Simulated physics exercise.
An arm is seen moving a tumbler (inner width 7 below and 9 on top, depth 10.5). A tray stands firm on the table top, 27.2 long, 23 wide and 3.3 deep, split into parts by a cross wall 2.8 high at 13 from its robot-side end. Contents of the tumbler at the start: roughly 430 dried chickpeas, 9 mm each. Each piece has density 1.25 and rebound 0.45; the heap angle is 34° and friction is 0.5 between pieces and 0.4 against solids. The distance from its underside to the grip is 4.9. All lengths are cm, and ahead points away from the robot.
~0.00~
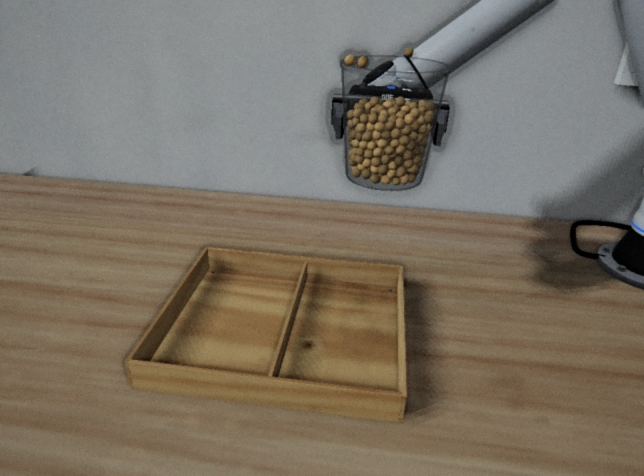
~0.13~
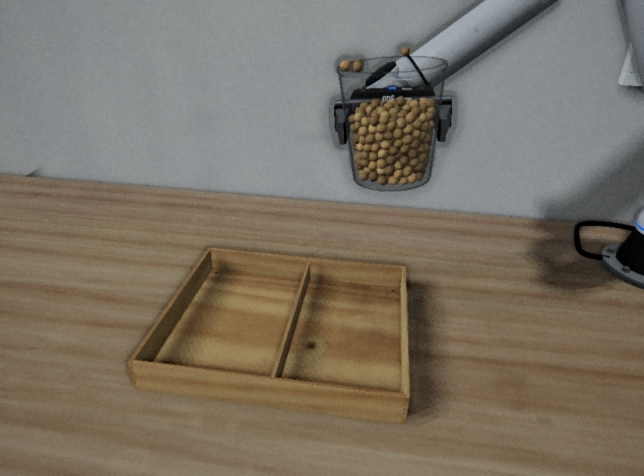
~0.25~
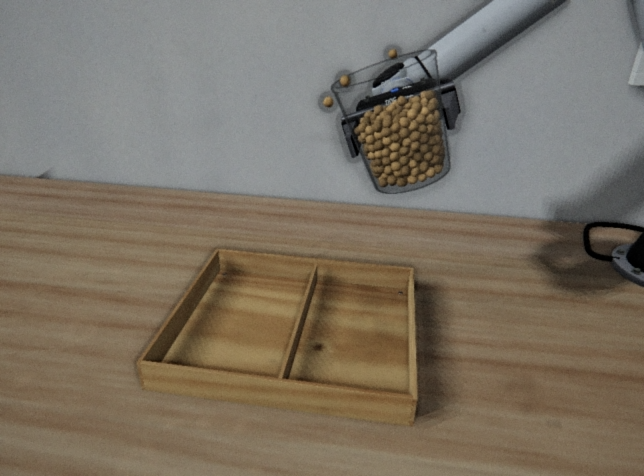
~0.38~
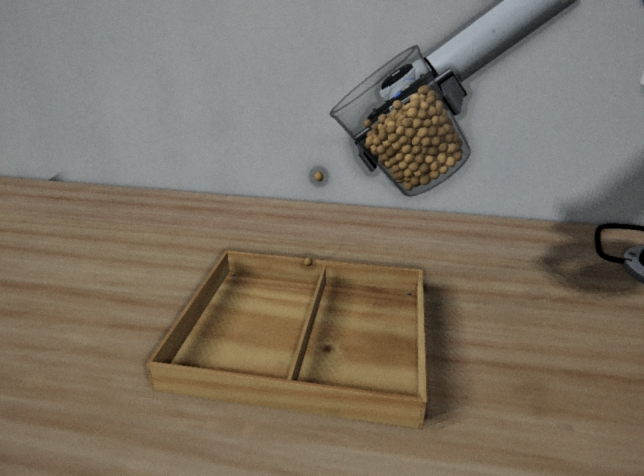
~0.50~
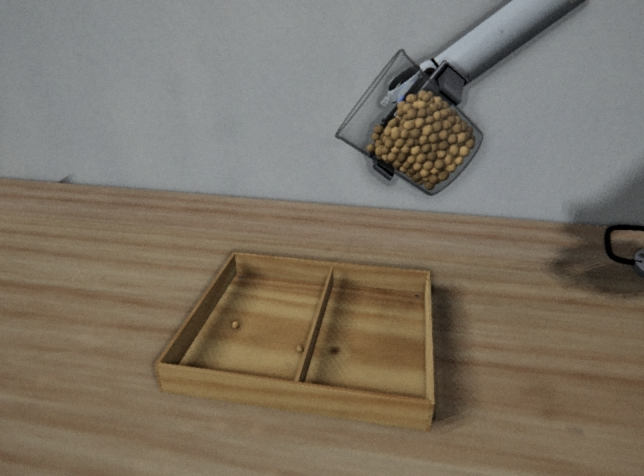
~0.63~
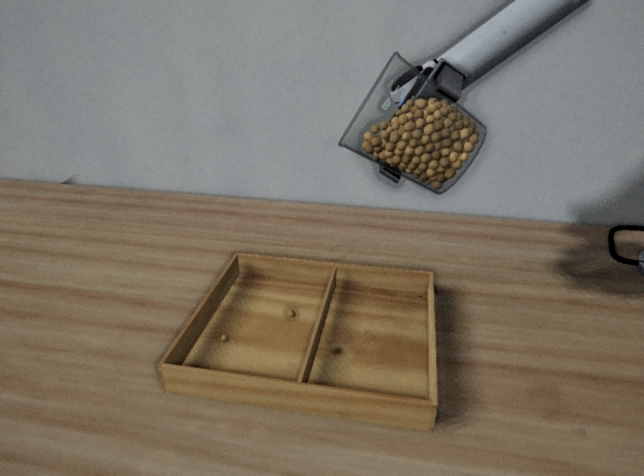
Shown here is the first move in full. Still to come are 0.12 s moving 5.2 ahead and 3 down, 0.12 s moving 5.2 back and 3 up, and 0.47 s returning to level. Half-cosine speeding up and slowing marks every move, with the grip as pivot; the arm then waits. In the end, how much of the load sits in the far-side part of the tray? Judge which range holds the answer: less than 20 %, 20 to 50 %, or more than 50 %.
The range is less than 20 %.
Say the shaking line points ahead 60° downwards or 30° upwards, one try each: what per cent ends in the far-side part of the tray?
You'd get some 0 per cent with the first setting and some 50 per cent with the second.
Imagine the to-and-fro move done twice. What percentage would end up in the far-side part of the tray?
Estimate for that case: 10 %.
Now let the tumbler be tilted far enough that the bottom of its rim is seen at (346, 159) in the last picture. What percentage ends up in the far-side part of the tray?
Close to 25 in a hundred.
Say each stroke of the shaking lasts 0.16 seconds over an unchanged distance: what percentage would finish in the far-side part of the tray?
Estimate: Close to 0 percent.
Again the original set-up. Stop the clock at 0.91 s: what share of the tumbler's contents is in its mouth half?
Around 30 per cent of it.
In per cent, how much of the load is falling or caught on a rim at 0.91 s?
Roughly 9 per cent.
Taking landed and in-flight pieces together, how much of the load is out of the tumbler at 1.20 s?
Share out so far: Near 10 %.
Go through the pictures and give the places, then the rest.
The first frame shows tumbler middle at (389, 125), level; upper third of the load around (391, 118), from x 350 to 430, top at y 50; 430 in the tumbler.
The second frame shows tumbler middle at (392, 125), tilted 6° forward; upper third of the load around (395, 119), from x 345 to 430, top at y 50.
The third frame shows tumbler middle at (398, 127), tilted 21° forward; upper third of the load around (406, 120), from x 330 to 440, top at y 55; 429 in the tumbler, 1 in flight or on a rim.
The fourth frame shows tumbler middle at (406, 128), tilted 39° forward; upper third of the load around (419, 120), from x 310 to 460, top at y 90; 428 in the tumbler, 2 in flight or on a rim.
The fifth frame shows tumbler middle at (413, 130), tilted 54° forward; upper third of the load around (426, 120), from x 235 to 470, top at y 95; 428 in the tumbler, 2 in the far-side part.
The sixth frame shows tumbler middle at (415, 131), tilted 60° forward; upper third of the load around (429, 122), from x 225 to 475, top at y 100; 428 in the tumbler, 2 in the far-side part.
By 0.91 s, tilted 59° forward, highest piece 28 above the table; 390 in the tumbler, 2 in the far-side part, 38 in flight or on a rim.
By 1.20 s, tilted 13° forward, highest piece 30 above the table; 385 in the tumbler, 26 in the far-side part, 12 in the robot-side part, 2 on the table or floor, 5 in flight or on a rim.
By 1.54 s, level, highest piece 30 above the table; 385 in the tumbler, 24 in the far-side part, 13 in the robot-side part, 8 on the table or floor.
By 2.59 s, level, highest piece 30 above the table; 385 in the tumbler, 24 in the far-side part, 13 in the robot-side part, 8 on the table or floor.
Final count, 385 in the tumbler, 24 in the far-side part, 13 in the robot-side part, 8 on the table or floor. That is 6 % in the far-side part of the tray.
